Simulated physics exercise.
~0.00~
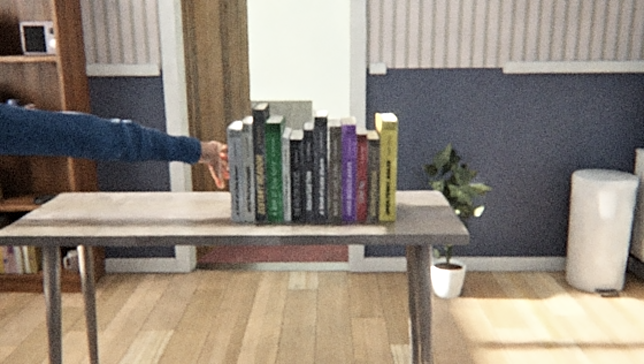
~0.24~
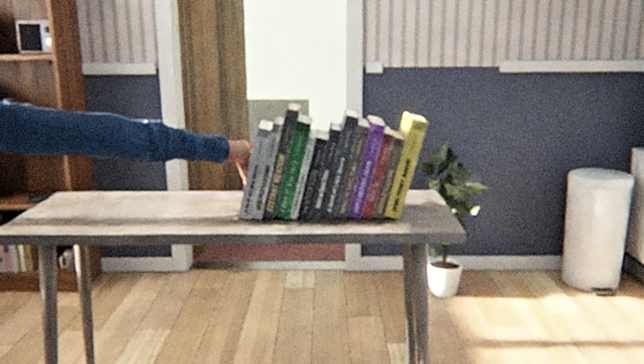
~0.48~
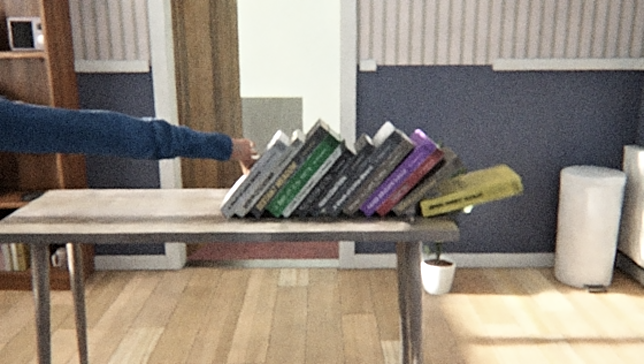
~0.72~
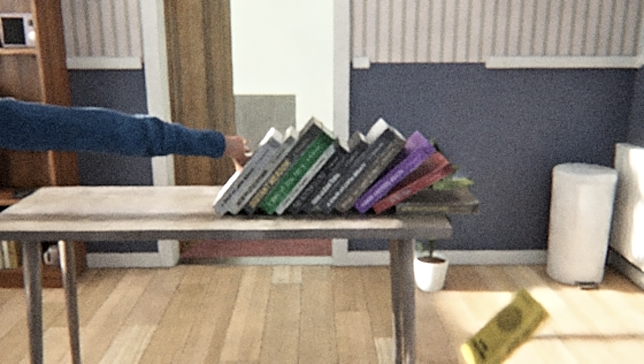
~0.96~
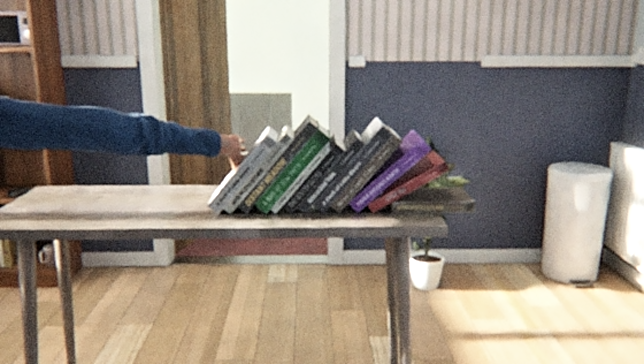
A hand at the end of a blue-sleeved arm reaches in from the left and pushes a row of upright books standing on a wooden table, seen from the side in a room with a bookshelf, a potted plant and a white bin. The row runs from grey and green past dark covers to purple, red and yellow at the right. The books tip rightward together, leaning ever more steeply, and the yellow one goes flat over the table's edge. It tumbles off towards the floor and out of sight. The purple book stays leaning on the table, beside the steeply tilted red one.
